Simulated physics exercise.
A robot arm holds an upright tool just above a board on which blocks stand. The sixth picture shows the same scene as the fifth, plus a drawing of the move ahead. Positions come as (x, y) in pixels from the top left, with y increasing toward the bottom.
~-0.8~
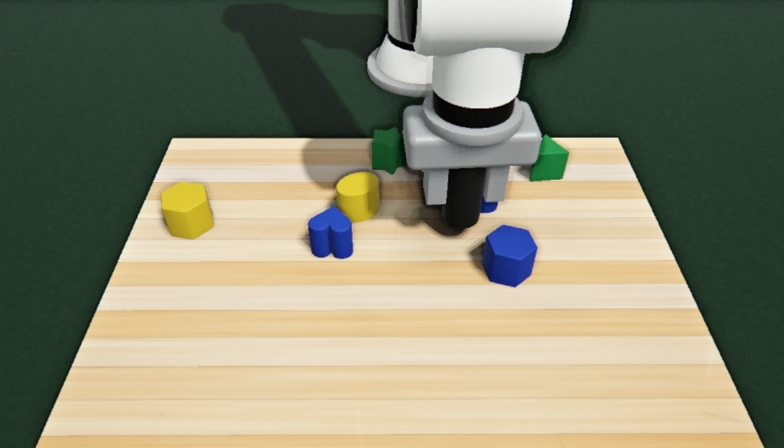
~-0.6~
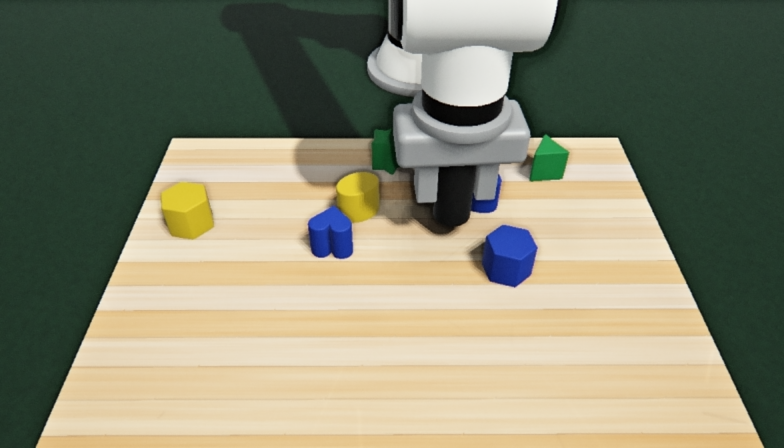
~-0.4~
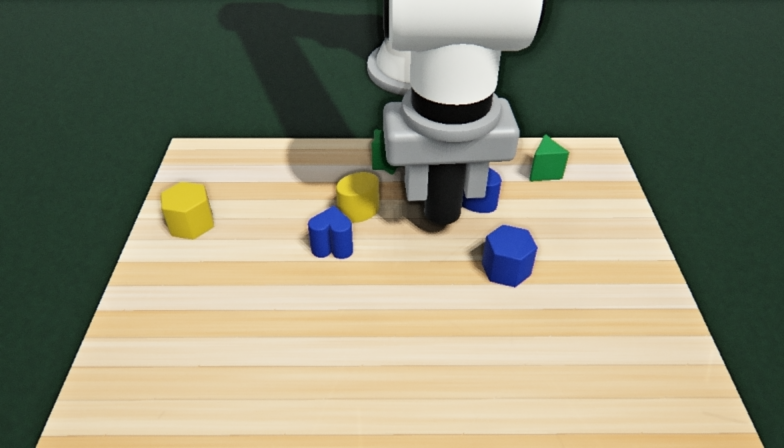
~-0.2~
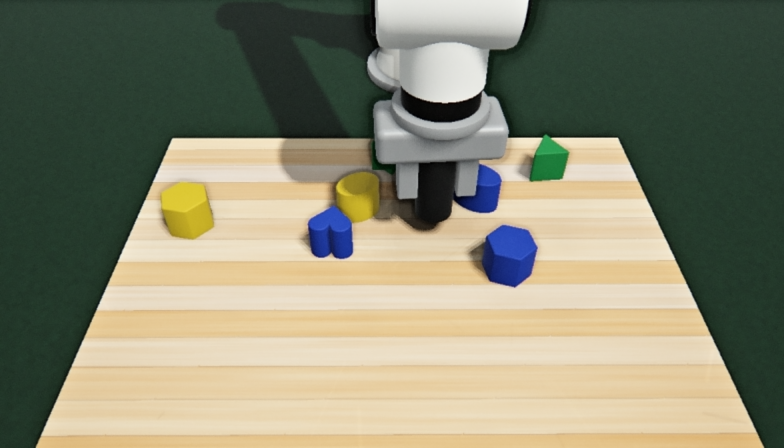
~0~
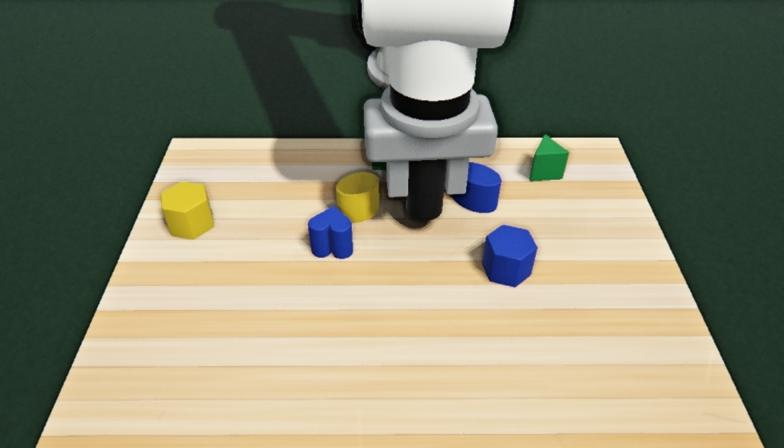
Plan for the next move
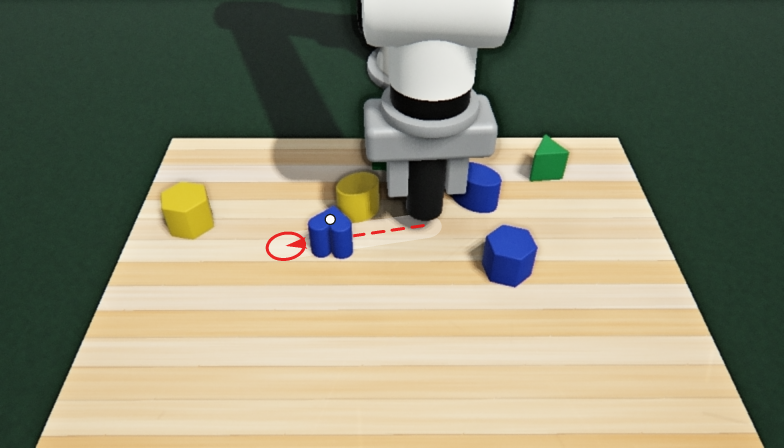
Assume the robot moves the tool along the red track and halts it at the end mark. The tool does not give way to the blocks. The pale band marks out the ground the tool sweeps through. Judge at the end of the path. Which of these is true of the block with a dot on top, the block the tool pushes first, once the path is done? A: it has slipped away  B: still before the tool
B (still before the tool)
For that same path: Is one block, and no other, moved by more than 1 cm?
That would be a yes.
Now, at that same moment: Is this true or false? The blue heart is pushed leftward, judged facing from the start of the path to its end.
True
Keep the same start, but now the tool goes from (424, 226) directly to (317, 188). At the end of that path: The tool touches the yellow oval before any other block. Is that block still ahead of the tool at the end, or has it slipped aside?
It escapes to one side.
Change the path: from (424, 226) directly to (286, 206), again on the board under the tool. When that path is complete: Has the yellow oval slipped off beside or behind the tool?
No, I don't think so.
Path on the board, in a line from (424, 226) to (286, 246); the dot is on the blue heart.
What follows on the original path. One third of the way, tool at (377, 216); nothing pushed yet.
Two thirds of the way, tool at (331, 222); blue heart at (300, 227), turned 15° anticlockwise.
At the end, tool at (283, 229); blue heart at (253, 240), turned 40° anticlockwise; yellow oval in place.
